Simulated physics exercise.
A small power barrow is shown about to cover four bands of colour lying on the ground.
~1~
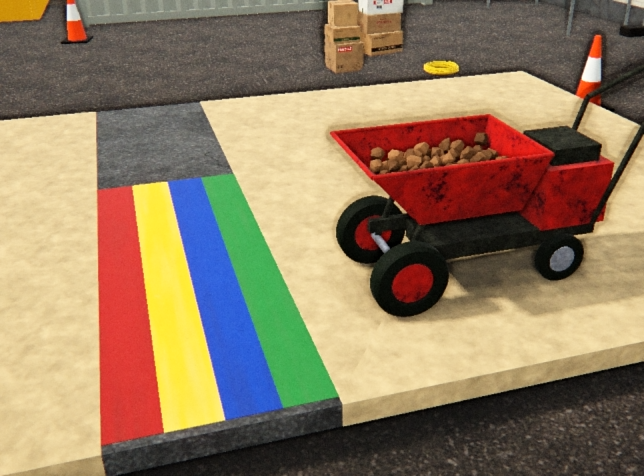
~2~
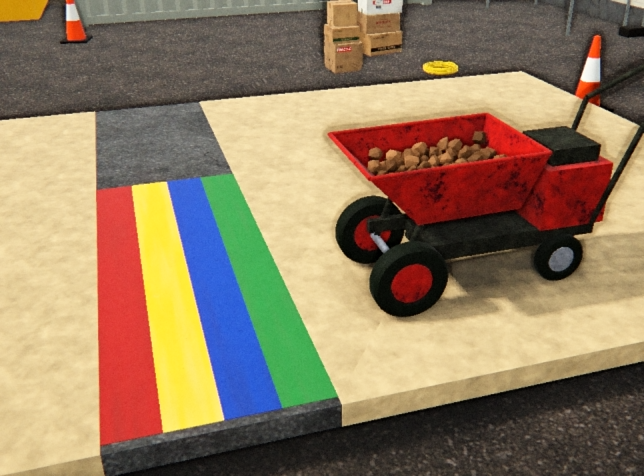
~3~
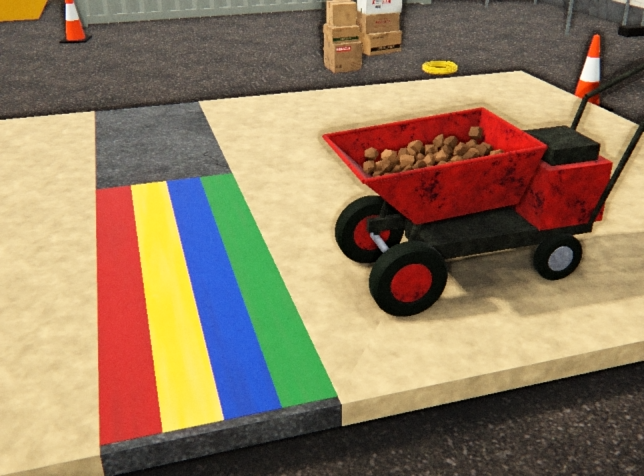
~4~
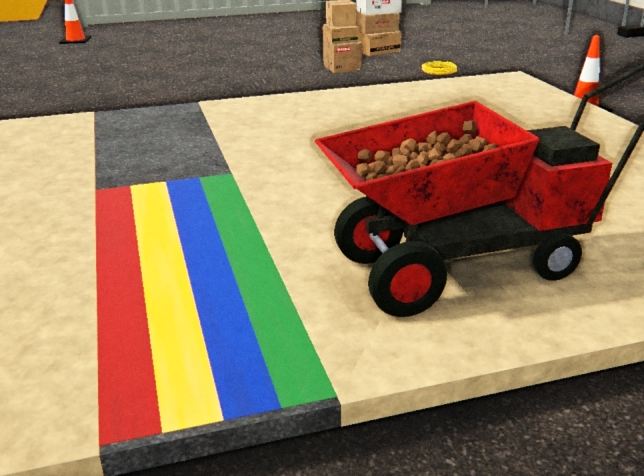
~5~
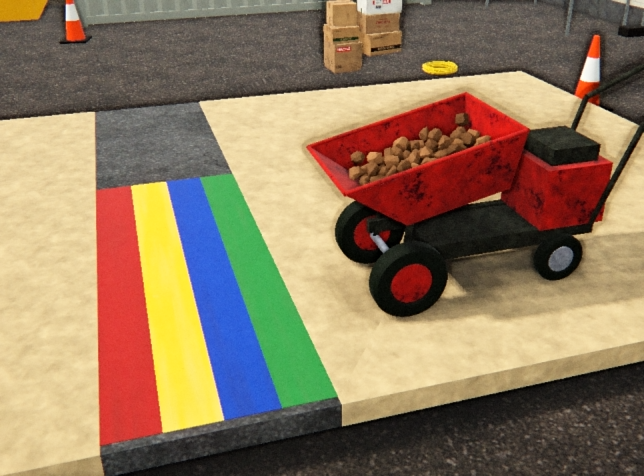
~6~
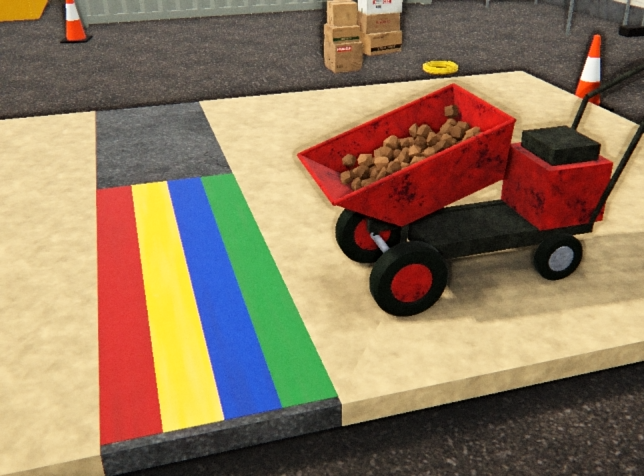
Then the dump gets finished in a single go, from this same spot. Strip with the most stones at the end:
Blue strip.
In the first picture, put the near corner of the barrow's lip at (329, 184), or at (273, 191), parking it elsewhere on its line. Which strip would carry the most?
The strip in yellow at the first place, then the red one at the second.
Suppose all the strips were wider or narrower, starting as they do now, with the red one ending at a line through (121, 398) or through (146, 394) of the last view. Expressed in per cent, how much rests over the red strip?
Shares: About 10 per cent; about 10 per cent.
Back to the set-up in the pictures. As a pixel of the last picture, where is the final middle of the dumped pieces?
Close to (215, 308) in the last view.
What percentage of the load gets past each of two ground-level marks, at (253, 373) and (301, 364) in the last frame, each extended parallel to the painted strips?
Roughly 50 and 80 percent.
Soon after the last picture, skip tipped steeply; all in the skip.
A little later, skip tipped right over; about two thirds in the skip; a small part over the green strip; about a quarter over the blue strip; a stray few over the yellow strip.
Later still, skip tipped right over; a small part in the skip; about a quarter over the green strip; about a third over the blue strip; about a quarter over the yellow strip; a small part over the red strip; a stray few off the paint.
At rest, skip tipped right over; a small part in the skip; about a quarter over the green strip; about a third over the blue strip; about a quarter over the yellow strip; a small part over the red strip; a small part off the paint.
